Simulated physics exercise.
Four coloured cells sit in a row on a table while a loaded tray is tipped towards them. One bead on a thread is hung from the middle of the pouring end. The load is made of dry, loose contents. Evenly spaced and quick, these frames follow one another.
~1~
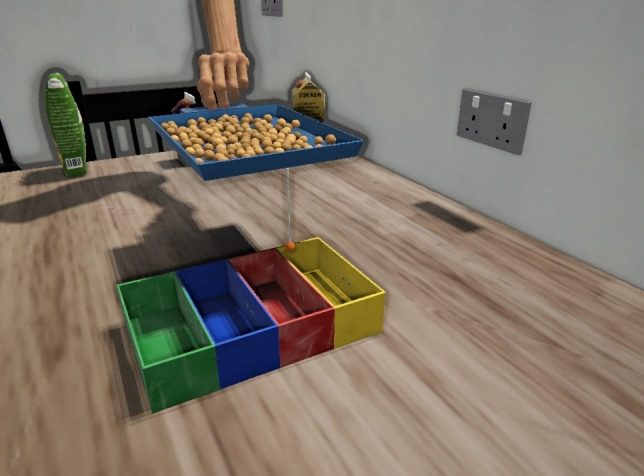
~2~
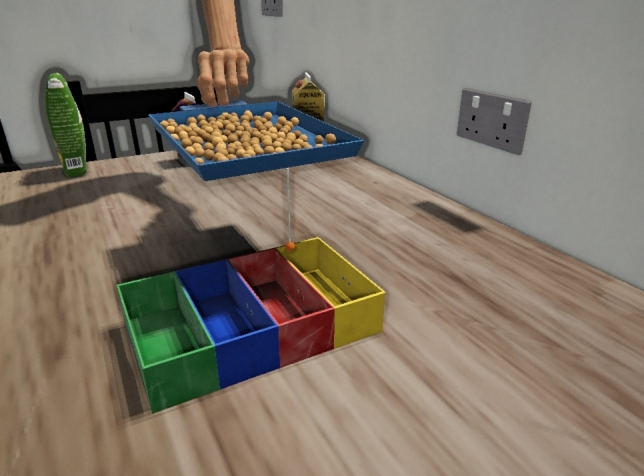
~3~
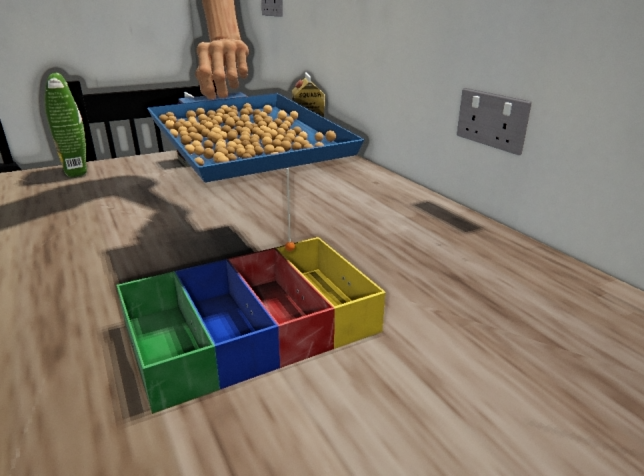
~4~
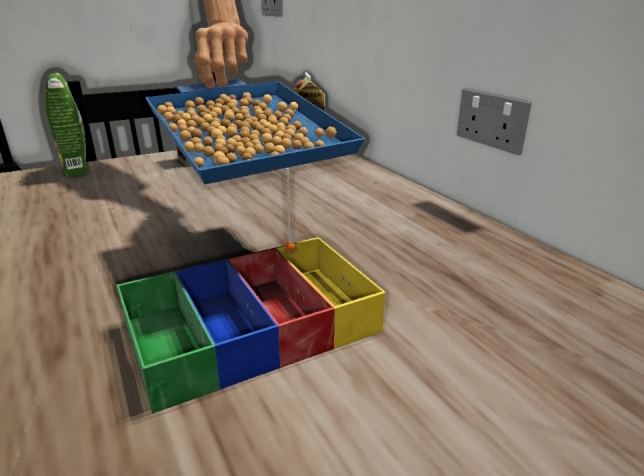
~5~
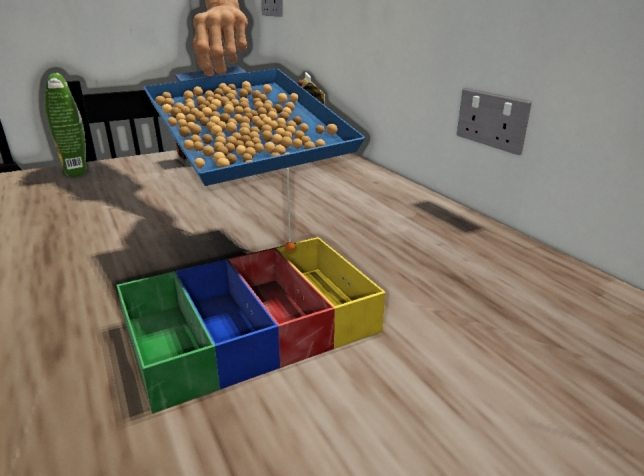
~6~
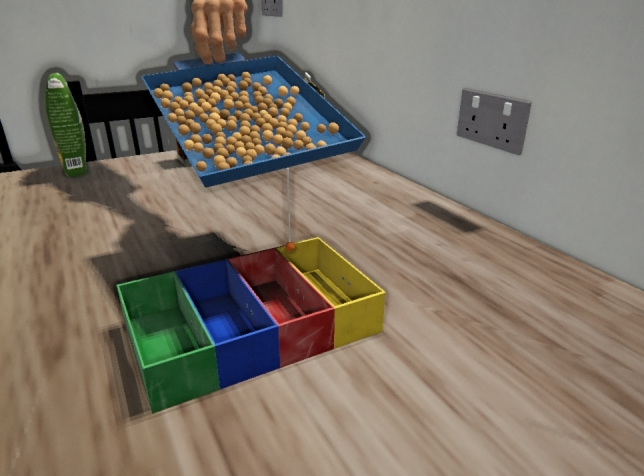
On a wooden table, a hand steadily raised the back of a blue tray of round wooden beads above green, blue, red and yellow boxes, tilting it toward its front left corner as the beads shifted.
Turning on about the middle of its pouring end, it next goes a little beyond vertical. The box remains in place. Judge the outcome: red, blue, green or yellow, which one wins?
The blue compartment wins.
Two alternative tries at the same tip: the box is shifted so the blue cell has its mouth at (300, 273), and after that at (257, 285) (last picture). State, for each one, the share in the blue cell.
20 and 40 in a hundred.
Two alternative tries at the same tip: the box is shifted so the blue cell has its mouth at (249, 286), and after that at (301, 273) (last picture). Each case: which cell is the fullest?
In the first case it's the blue cell, in the second it's the cell in green.
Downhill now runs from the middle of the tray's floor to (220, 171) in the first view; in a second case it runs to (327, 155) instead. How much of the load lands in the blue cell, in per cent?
The first try yields 80 percent and the second 0 percent.
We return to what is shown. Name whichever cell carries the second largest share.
Second: The cell in red.
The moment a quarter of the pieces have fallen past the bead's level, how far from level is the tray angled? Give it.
Reading: Some 70°.
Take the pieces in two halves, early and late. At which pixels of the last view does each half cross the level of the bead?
Starting near (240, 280), moving on to near (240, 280).
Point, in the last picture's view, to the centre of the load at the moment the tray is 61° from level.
Look around (248, 160) in the last picture.
Just after the last frame, tray tipped steeply; the larger part on the tray; about a tenth in the red cell; just a few in the blue cell; just a few in the yellow cell; about a tenth falling or outside the box.
A moment on, tray tipped right over; just a few on the tray; roughly half in the blue cell; roughly a third in the red cell; about a tenth in the yellow cell; just a few in the green cell; about a tenth falling or outside the box.
Further on, tray tipped past a quarter turn; roughly half in the blue cell; roughly a third in the red cell; about a tenth in the yellow cell; just a few in the green cell; just a few falling or outside the box.
When it is over, tray tipped past a quarter turn; roughly half in the blue cell; roughly a third in the red cell; about a tenth in the yellow cell; just a few in the green cell; just a few outside the box.
